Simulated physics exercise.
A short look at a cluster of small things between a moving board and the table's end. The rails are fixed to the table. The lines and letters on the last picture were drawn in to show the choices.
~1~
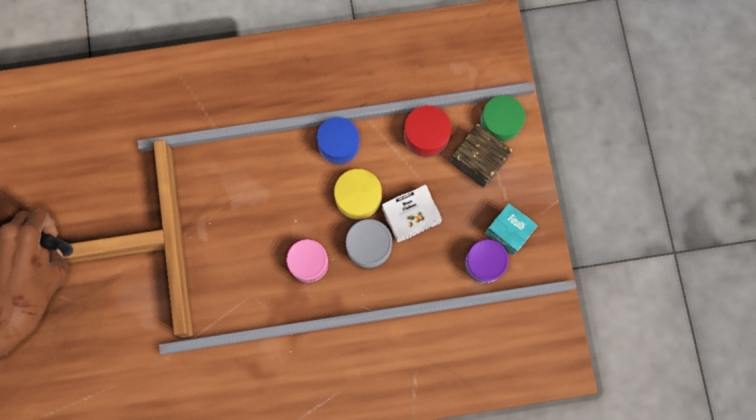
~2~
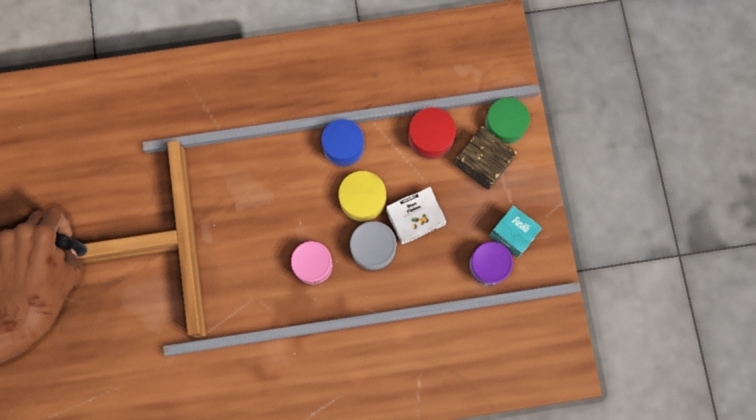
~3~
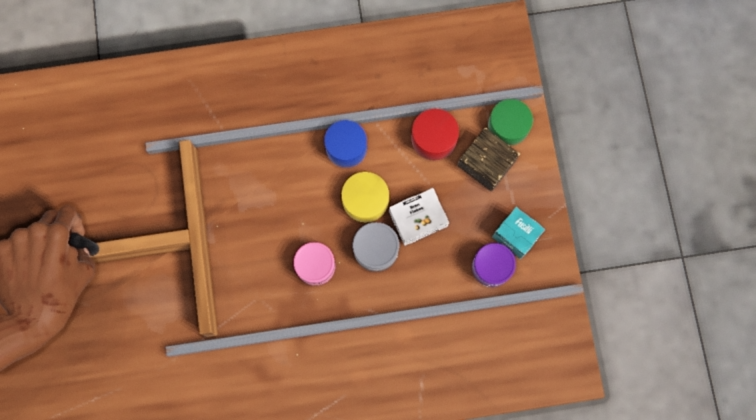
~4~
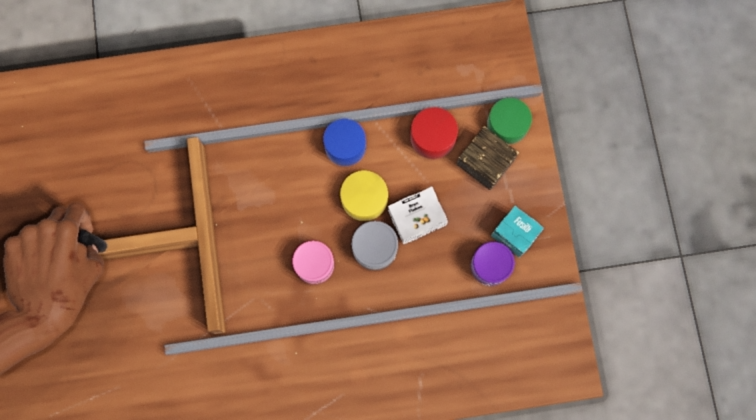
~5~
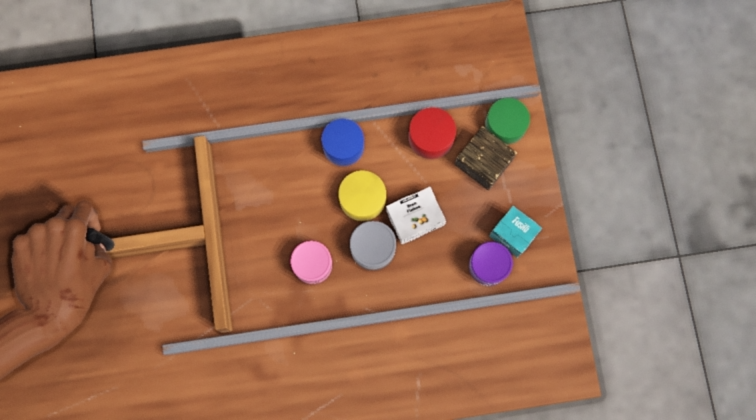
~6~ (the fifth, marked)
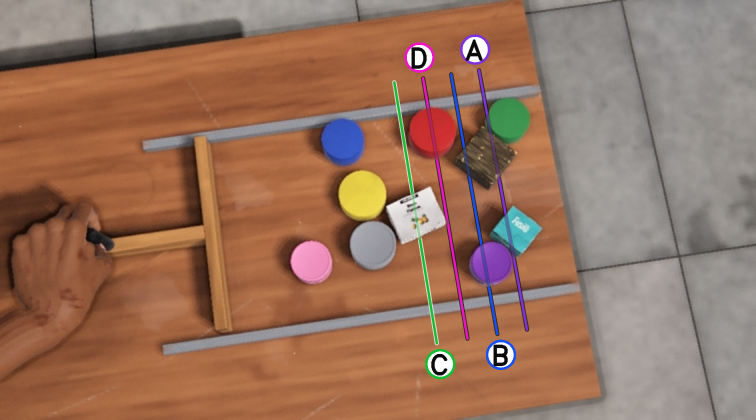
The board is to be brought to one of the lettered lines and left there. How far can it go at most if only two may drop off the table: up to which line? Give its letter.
Line B.
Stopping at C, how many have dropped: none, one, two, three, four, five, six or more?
By then, none.
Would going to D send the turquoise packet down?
No.
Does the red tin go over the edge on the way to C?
No.
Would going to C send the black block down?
No.
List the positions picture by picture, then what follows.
The first frame shows green pot (503, 119); yellow tin (358, 195); turquoise packet (511, 230).
The second frame shows board (182, 235); blue pot (343, 143).
The third frame shows board (194, 235); pink tub (315, 265).
The fourth frame shows board (203, 232); grey jar (375, 246).
The fifth frame shows board (210, 230); white packet (415, 216); green pot (507, 122); yellow tin (363, 196).
On the marked copy, A at (502, 196); B at (473, 200); C at (415, 209); D at (445, 204).
Taking B. A third of the way, board (305, 216); pink tub (338, 259); grey jar (378, 245).
Two thirds of the way, board (400, 202); turquoise packet (521, 228); purple jar (508, 263).
When it is over, board (472, 192); turquoise packet over the edge; green pot over the edge; two fallen.
As for the rest, A drops six; C is within the limit but short; D is within the limit but short.
